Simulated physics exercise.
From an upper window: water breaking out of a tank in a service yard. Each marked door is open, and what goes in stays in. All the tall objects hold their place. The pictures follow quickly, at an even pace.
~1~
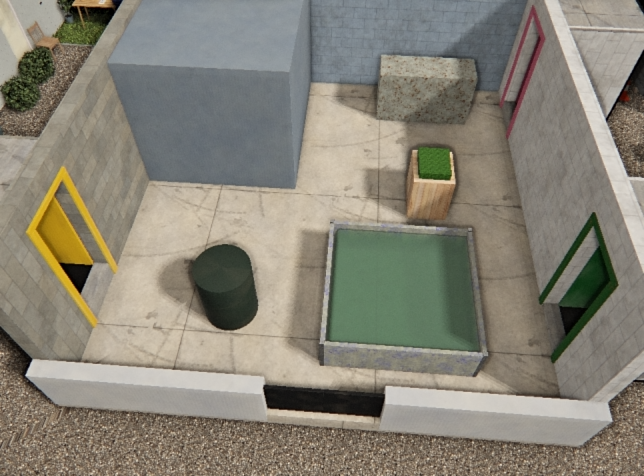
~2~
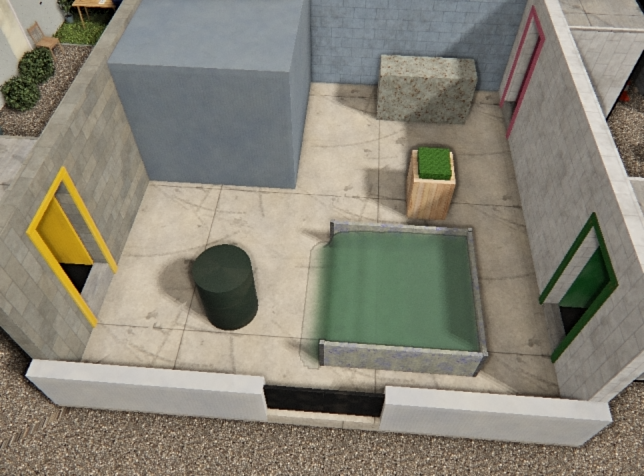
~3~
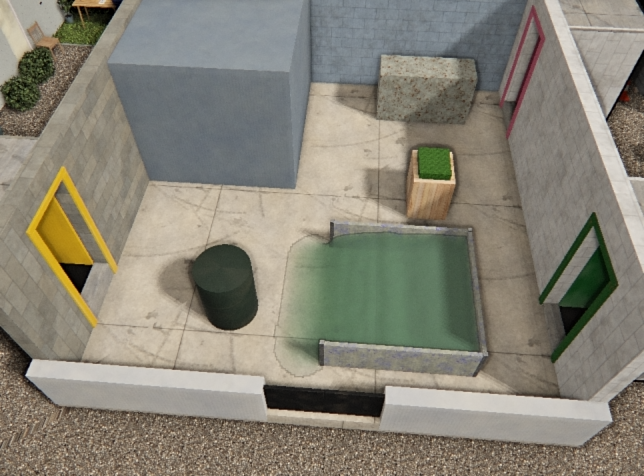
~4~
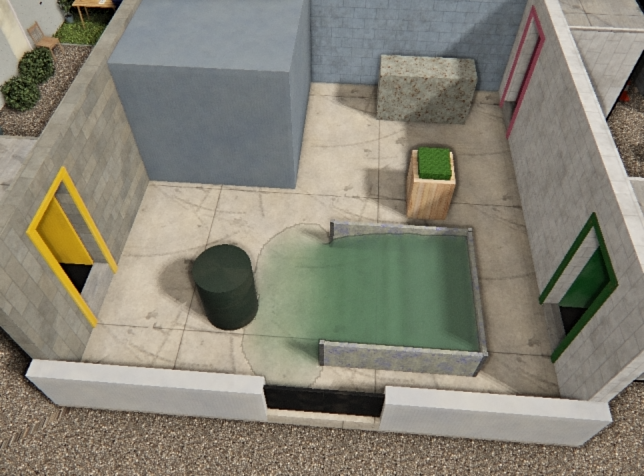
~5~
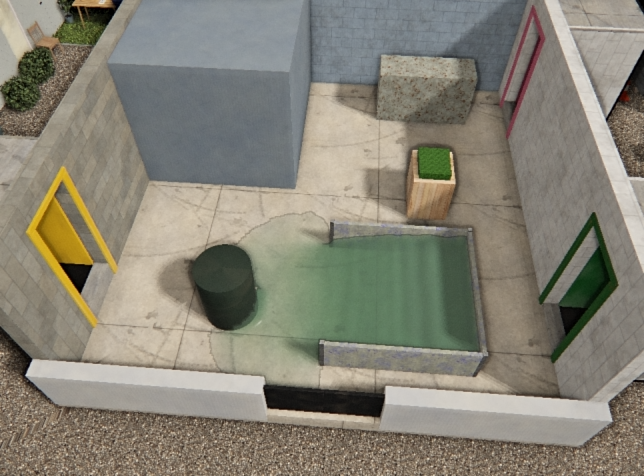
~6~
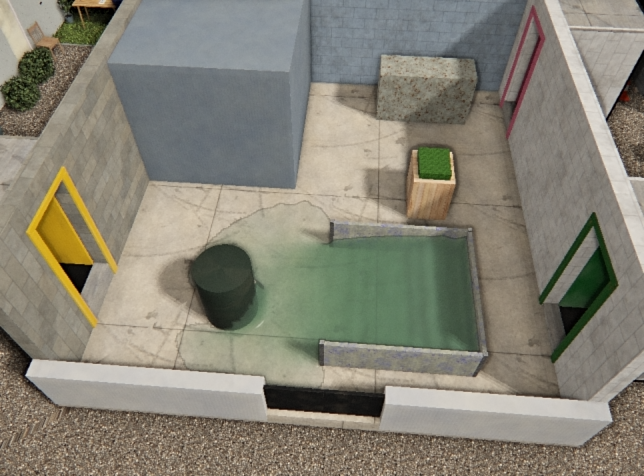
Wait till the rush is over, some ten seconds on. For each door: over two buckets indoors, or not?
The green door admits no more than that; the yellow door admits no more than that; the pink door admits no more than that.
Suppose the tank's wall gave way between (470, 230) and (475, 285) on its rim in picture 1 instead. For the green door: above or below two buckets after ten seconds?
Then: The green one goes over.
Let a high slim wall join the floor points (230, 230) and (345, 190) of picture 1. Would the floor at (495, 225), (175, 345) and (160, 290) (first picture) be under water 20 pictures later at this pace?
As listed: Free of water, flooded, flooded.
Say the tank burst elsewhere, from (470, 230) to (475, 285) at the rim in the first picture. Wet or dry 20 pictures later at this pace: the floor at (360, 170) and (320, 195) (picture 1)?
In that order: No water, free of water.
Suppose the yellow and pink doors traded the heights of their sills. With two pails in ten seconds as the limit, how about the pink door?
In short: Pink lets less in.
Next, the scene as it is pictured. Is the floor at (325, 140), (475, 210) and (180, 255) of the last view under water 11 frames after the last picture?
One after the other: Free of water, clear, awash.
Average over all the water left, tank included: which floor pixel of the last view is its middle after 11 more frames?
Near (280, 296).
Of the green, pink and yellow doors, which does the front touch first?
First comes the one in yellow.
A moment on, water covers 30 % of the floor; the green door not reached, the yellow door wet at the sill, nothing in, the pink door not reached.
Next, water covers 35 % of the floor; the green door not reached, the yellow door wet at the sill, nothing in, the pink door not reached.
Then, water covers 40 % of the floor; the green door not reached, the yellow door wet at the sill, nothing in, the pink door not reached.
Later, water covers 65 % of the floor; the green door wet at the sill, nothing in, the yellow door wet at the sill, nothing in, the pink door not reached.
In the end, water covers 95 % of the floor; the green door wet at the sill, nothing in, the yellow door wet at the sill, nothing in, the pink door wet at the sill, nothing in.
